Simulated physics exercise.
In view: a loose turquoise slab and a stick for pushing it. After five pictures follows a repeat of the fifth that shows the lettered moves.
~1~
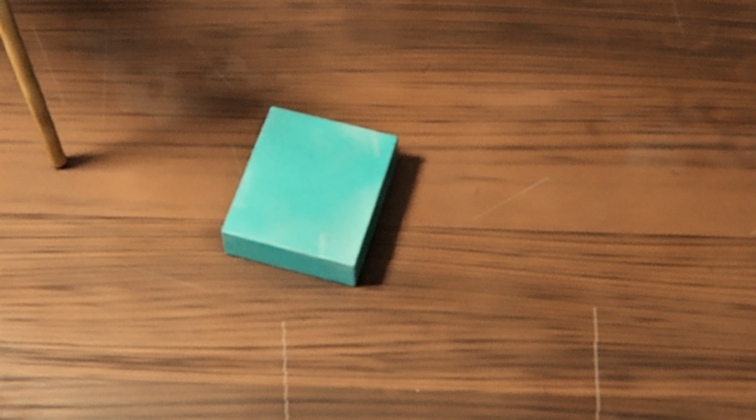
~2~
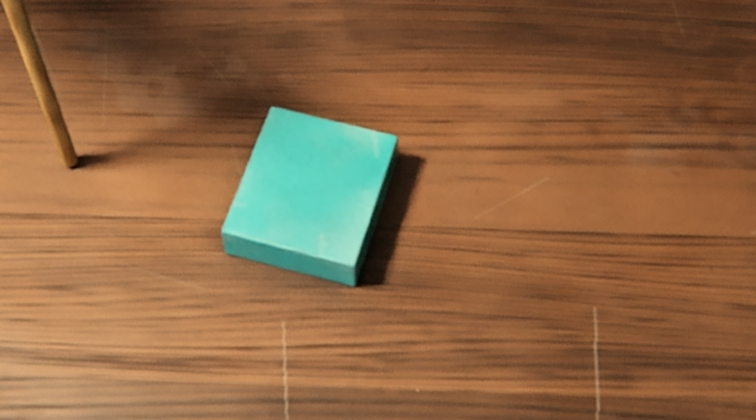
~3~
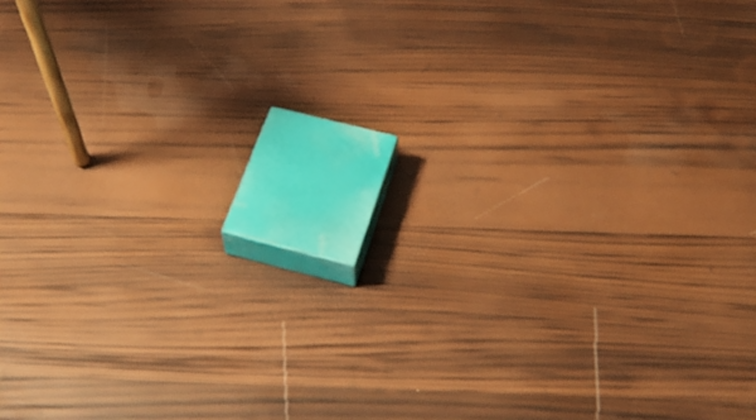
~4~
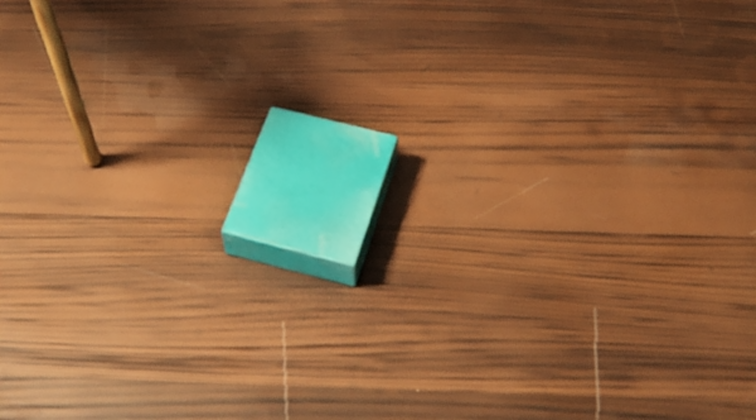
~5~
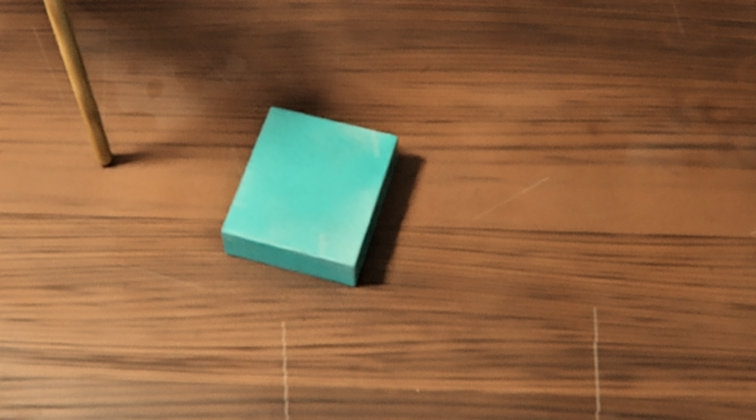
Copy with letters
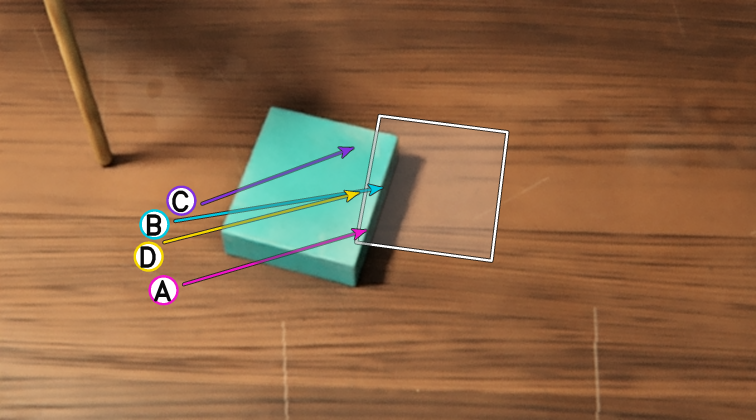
A thin stick moves slightly right across the wooden surface while the turquoise slab stays still.
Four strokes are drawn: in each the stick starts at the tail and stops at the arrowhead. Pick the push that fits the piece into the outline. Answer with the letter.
D is the one.
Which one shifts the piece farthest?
Stroke B.
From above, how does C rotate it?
It turns clockwise.
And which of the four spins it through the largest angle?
Stroke C.
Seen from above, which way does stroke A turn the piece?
Anticlockwise.
On the marked copy, A from (184, 284) to (366, 231); B from (175, 221) to (382, 188); C from (202, 204) to (353, 148); D from (164, 242) to (358, 193).
Following D. Soon after the start, foot of the stick (235, 225), piece (318, 182).
Later, foot of the stick (306, 207), piece (383, 172).
In the end, foot of the stick (358, 194), piece (437, 162); it fills the outline.
As for the rest, A leaves the piece out of the outline, at (352, 135); B leaves the piece out of the outline, at (461, 176); C leaves the piece out of the outline, at (376, 189).
